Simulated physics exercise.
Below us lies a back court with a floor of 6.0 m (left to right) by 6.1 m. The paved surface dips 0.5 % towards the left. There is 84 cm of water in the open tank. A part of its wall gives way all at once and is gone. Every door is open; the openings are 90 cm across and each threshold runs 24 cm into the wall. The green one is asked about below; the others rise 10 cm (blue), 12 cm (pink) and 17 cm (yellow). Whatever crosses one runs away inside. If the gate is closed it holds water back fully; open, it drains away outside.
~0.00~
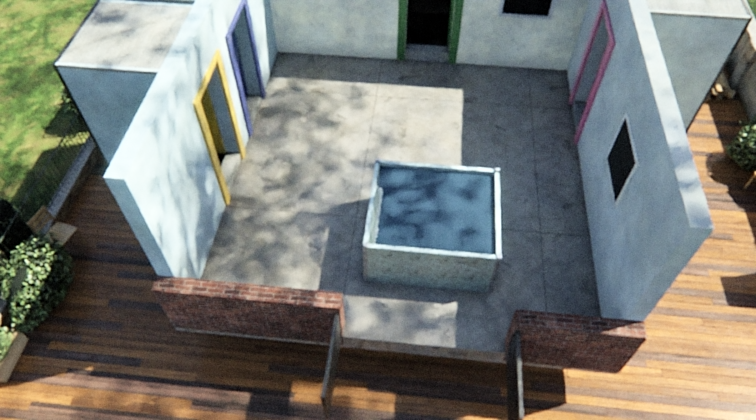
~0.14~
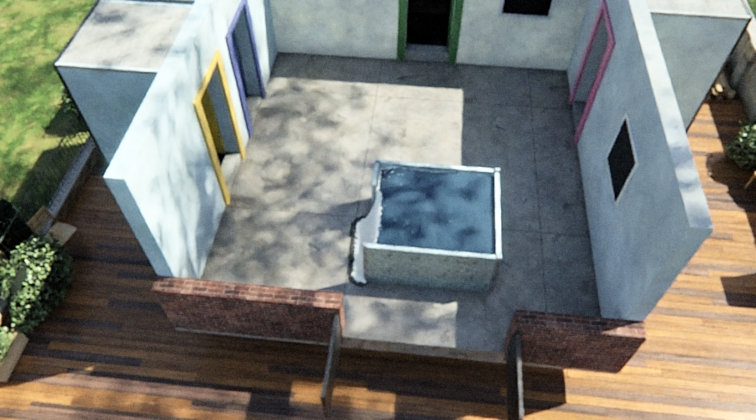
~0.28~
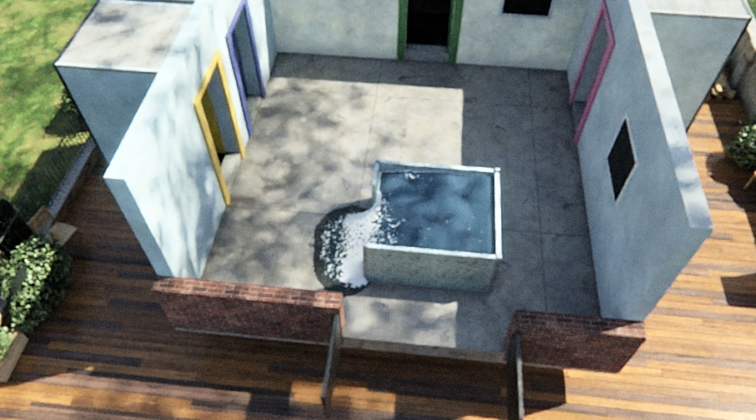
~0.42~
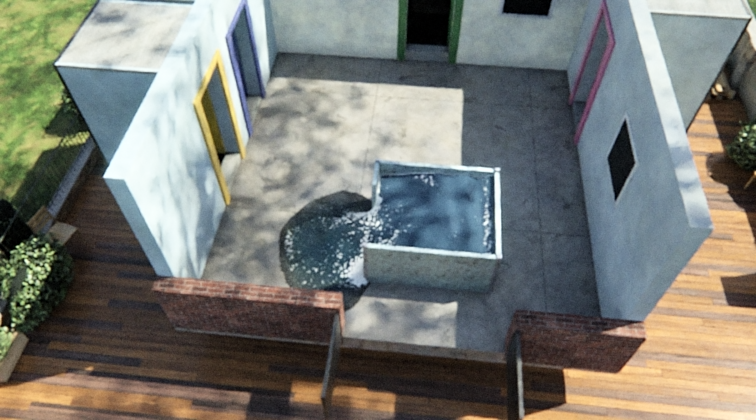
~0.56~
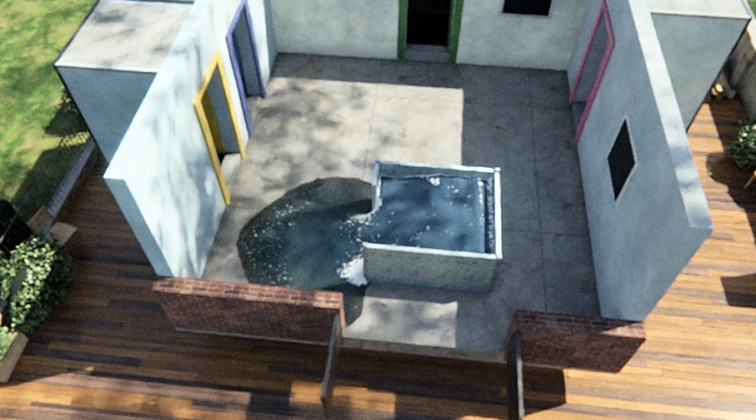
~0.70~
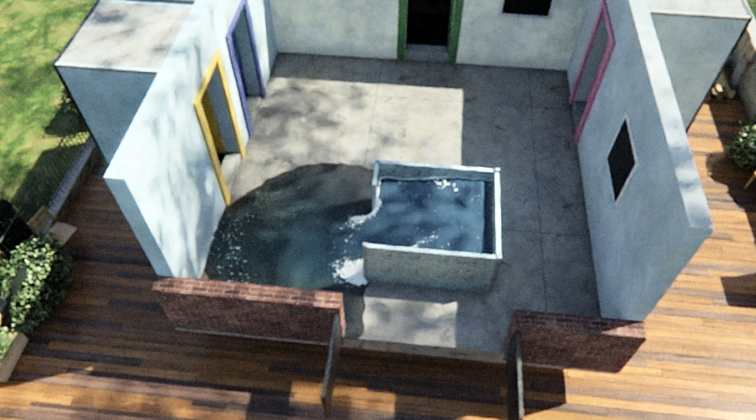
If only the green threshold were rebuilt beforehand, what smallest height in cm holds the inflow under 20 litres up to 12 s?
At least 6 cm or so.
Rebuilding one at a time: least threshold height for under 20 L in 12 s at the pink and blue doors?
About 8.0 cm at pink and 7.0 cm at blue.
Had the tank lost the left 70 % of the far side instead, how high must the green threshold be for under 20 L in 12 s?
About 26 cm.
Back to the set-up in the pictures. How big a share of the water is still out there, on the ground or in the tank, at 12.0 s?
Some 90 per cent remains.
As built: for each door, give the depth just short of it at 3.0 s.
Depths in cm: Blue 10, pink 0, yellow 21, green 0.
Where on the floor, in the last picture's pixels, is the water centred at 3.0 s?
Around (321, 217).
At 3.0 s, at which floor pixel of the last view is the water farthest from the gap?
Around (277, 56).
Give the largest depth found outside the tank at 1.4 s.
Up to some 60 cm.
After 1.4 s water covers 25 % of the floor, deepest (60 cm) near (192, 307); it has not reached the green door.
After 3.0 s water covers 35 % of the floor, deepest (28 cm) near (302, 255); it has not reached the green door.
After 12.0 s water covers 95 % of the floor, deepest (13 cm) near (601, 334); 5 cm at the green door, 0 litres in over its 23 cm threshold.
At the green door as built, the water arrived by 3.7 s and peaked near 11 cm at 5.4 s.
With a threshold of 5.5 cm, 26 litres would have come in within the 12 s; with 6.5 cm, 16 litres. So under 20 litres takes about 6 cm.
